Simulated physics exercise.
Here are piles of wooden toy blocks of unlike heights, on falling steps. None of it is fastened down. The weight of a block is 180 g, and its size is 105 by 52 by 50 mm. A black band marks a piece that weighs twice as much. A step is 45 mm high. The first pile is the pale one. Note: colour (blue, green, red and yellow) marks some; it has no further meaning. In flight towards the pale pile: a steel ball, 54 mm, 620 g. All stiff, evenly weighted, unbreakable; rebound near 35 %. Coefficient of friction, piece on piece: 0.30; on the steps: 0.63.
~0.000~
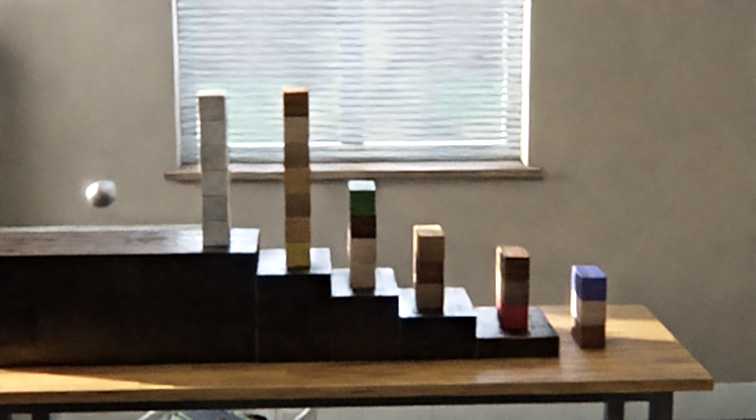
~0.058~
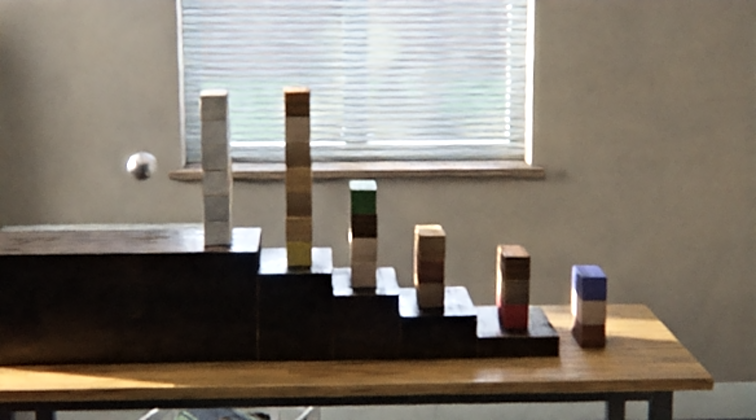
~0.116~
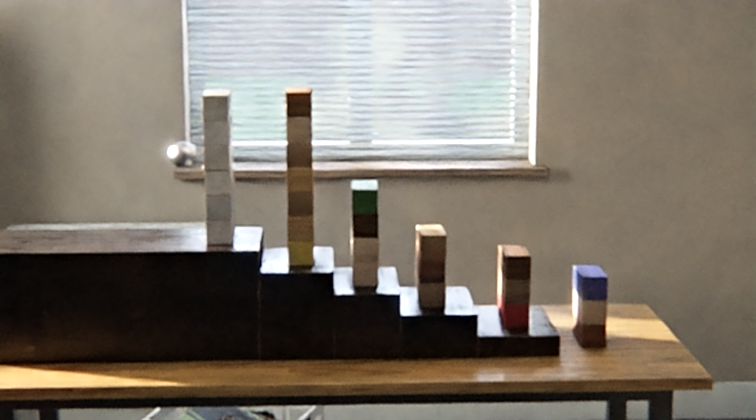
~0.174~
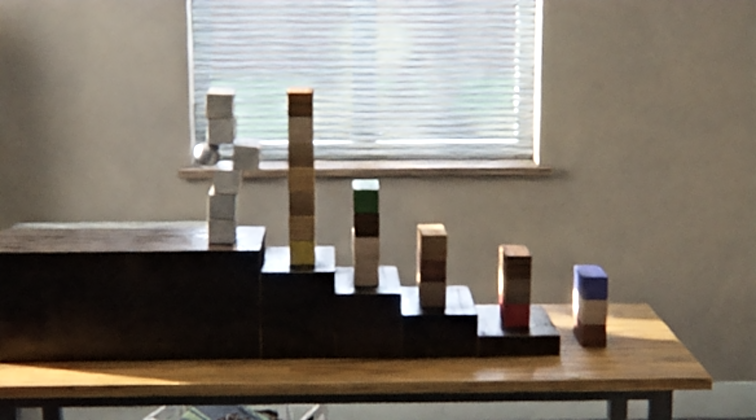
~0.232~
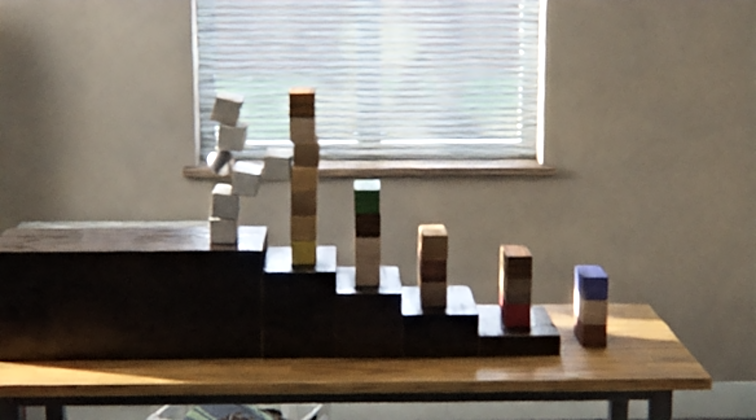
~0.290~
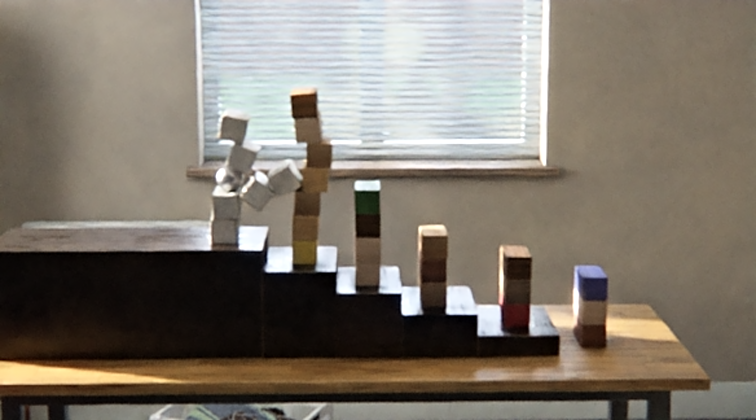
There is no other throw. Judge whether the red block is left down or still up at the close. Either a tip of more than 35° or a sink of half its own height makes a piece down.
At the close the red block is still up.
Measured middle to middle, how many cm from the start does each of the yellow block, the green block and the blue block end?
I'd estimate yellow at 0 cm, green at 36 cm and blue at 16 cm.
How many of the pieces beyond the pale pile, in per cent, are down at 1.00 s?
65 %.
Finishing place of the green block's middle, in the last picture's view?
I'd point at about (497, 305).
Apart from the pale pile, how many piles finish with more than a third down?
The answer is 5.
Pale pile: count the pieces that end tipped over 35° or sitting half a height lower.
Count: 4.
Around 0.54 s, 4 of the pale pile down; 4 of the 20 other blocks down; red block unmoved; green block tipped 16°.
Around 1.00 s, 4 of the pale pile down; 13 of the 20 other blocks down; red block tipped 12°; green block on its side.
Finally (2.4 s), 4 of the pale pile down; 17 of the 20 other blocks down; red block displaced 14 mm; blue block on its side; green block on its side. Seen by the last camera, middles, red block near (522, 309), blue block near (655, 329).
